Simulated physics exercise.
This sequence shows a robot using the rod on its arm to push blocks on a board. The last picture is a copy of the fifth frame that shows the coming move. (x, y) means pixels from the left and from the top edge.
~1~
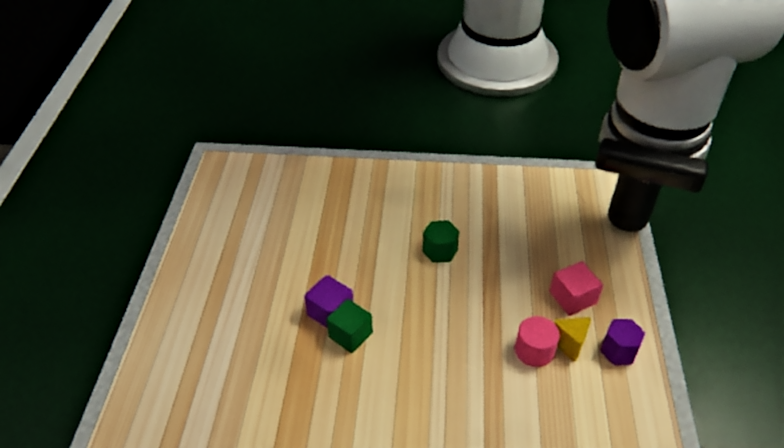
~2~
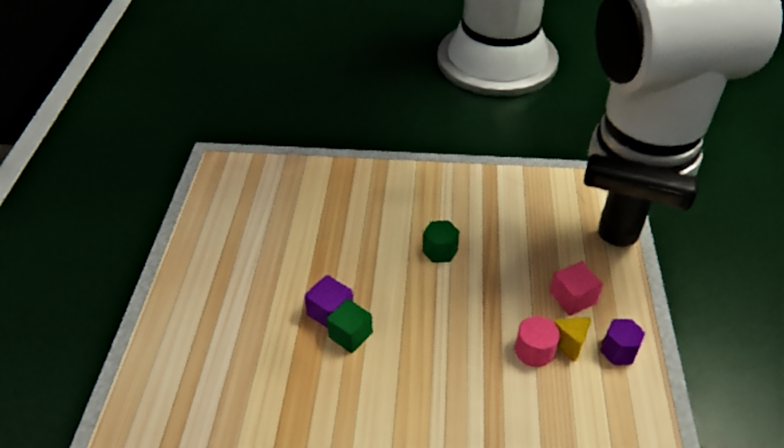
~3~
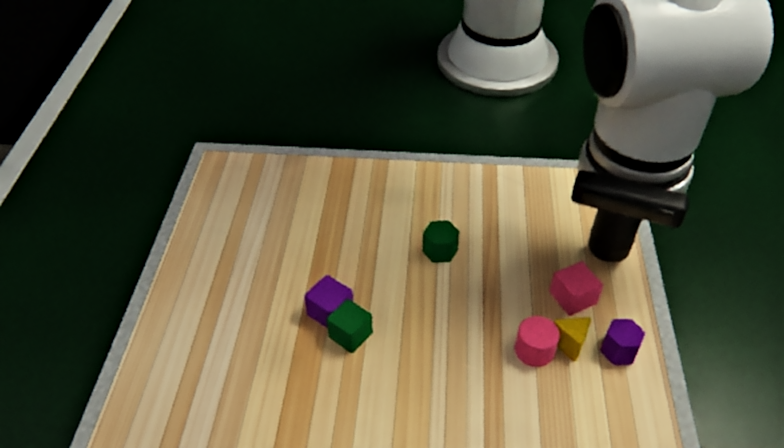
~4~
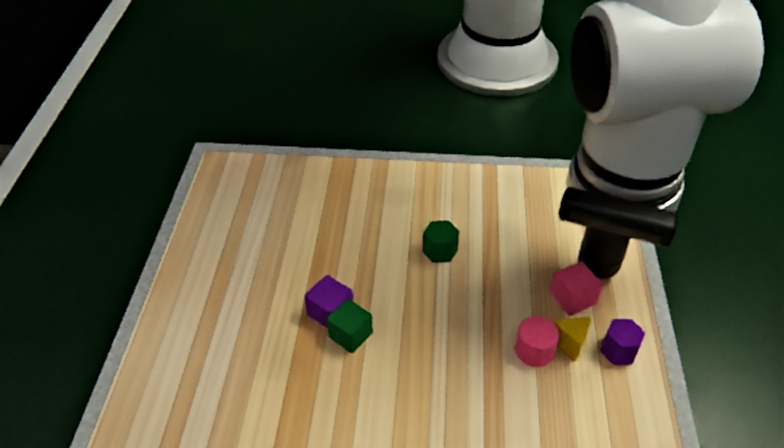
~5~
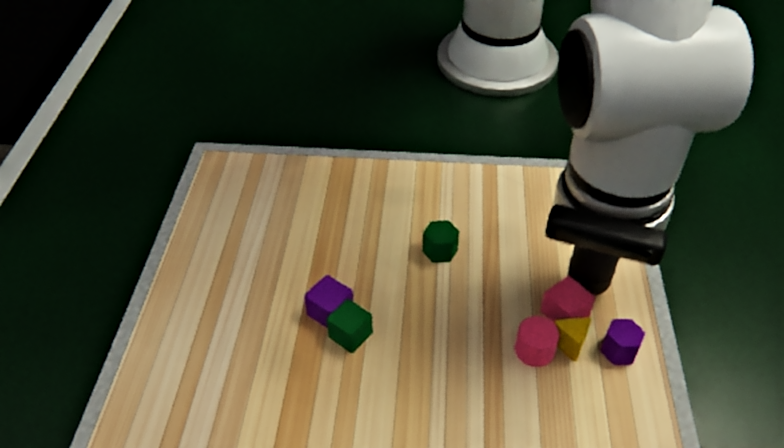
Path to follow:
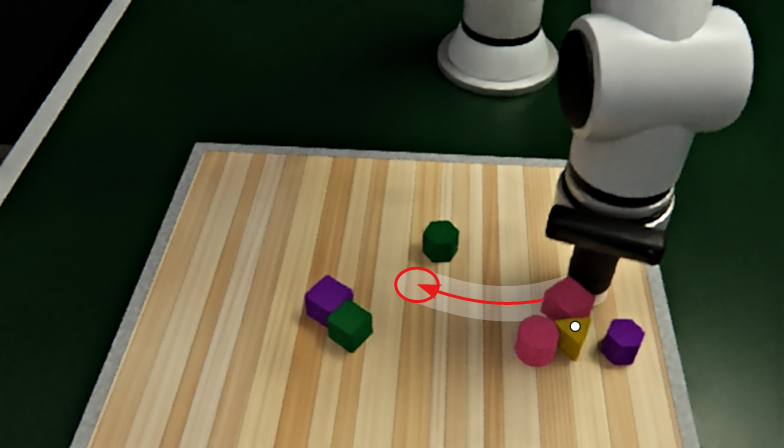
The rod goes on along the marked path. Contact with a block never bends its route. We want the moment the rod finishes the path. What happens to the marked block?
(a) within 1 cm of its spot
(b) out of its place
I'll go with b - out of its place.
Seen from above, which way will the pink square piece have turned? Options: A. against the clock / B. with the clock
Option A.
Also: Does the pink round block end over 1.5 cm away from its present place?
Yes.
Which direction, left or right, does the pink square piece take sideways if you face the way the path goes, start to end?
Taking start-to-end as forward, the block's sideways shift goes to the left.
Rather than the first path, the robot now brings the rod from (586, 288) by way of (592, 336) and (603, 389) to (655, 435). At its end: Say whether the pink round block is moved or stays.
It does get moved.
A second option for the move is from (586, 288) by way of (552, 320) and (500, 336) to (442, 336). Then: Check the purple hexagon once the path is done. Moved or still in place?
It will be resting on its spot.
The line goes from (586, 288) via (532, 302) and (473, 300), ending at (417, 285); the dot is on the yellow three-sided block.
On the path given first. One third of the way, rod (533, 293); pink round block (533, 349); pink square piece (537, 316), turned 55° anticlockwise; yellow three-sided block (574, 337).
Two thirds of the way, rod (473, 291); pink round block (533, 350); pink square piece (536, 317), turned 55° anticlockwise; yellow three-sided block (574, 337).
At the end, rod (417, 276); green hexagon unmoved; pink round block (533, 350); pink square piece (536, 317), turned 55° anticlockwise; yellow three-sided block (574, 337).
